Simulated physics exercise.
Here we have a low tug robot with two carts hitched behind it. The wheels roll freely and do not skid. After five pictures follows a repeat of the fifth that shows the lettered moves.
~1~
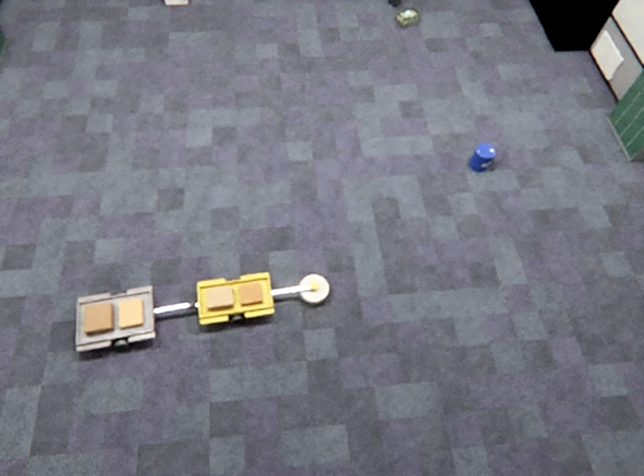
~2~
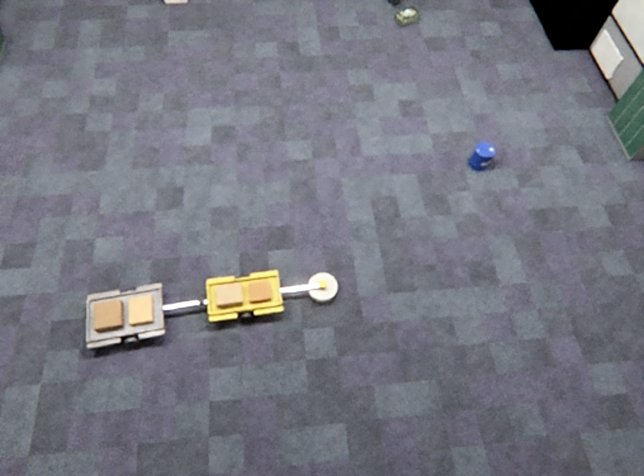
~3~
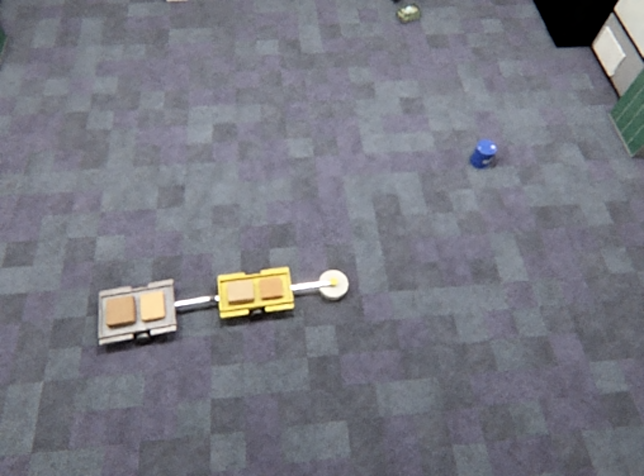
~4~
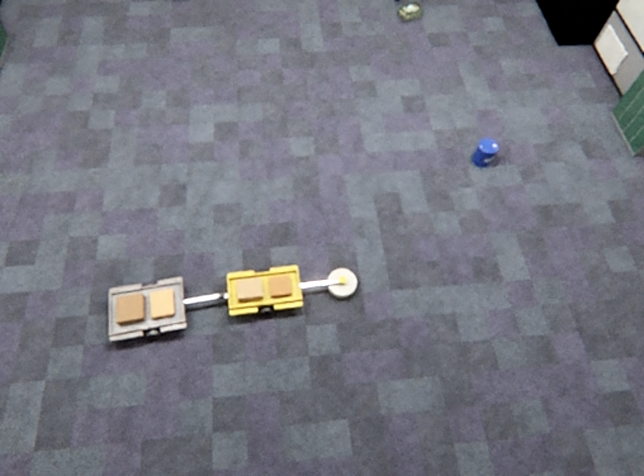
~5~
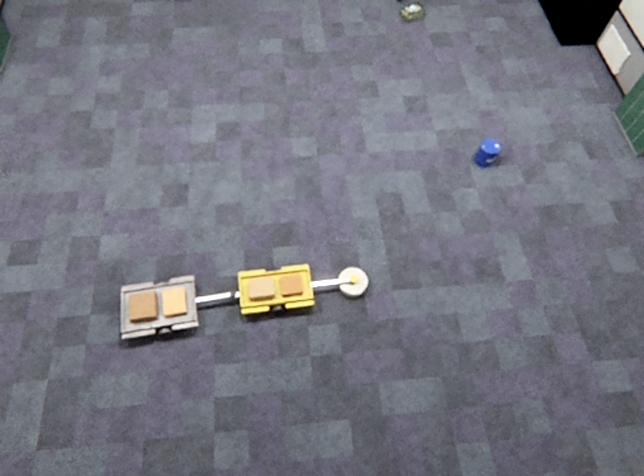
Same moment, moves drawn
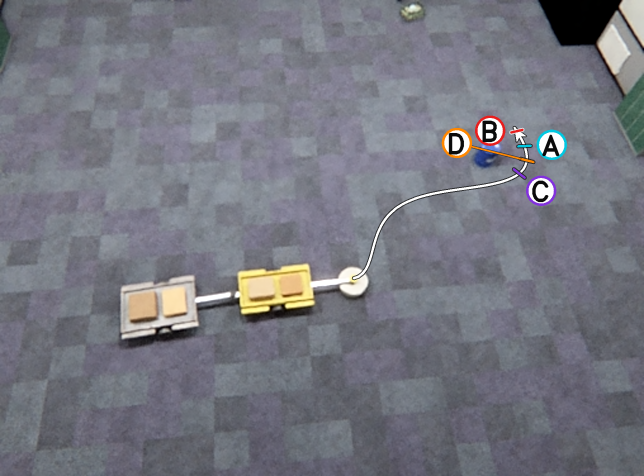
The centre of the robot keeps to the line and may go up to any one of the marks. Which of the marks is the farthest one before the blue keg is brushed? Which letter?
No farther than D.
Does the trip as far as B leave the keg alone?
For that mark, no.
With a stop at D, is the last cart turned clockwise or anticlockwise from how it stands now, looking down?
Anticlockwise.
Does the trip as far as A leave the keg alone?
No.
On the marked copy, A at (524, 146); B at (517, 131); C at (519, 173); D at (527, 160); the route from (354, 278) via (450, 191) to (515, 128).
With D. Early on, robot (393, 214), last cart (245, 296).
Further on, robot (471, 191), last cart (325, 257).
At the end, robot (524, 165), last cart (390, 224); nothing has been touched.
As for the rest, A is too far, the keg has been hit; B is too far, the keg has been hit; C is safe but short.
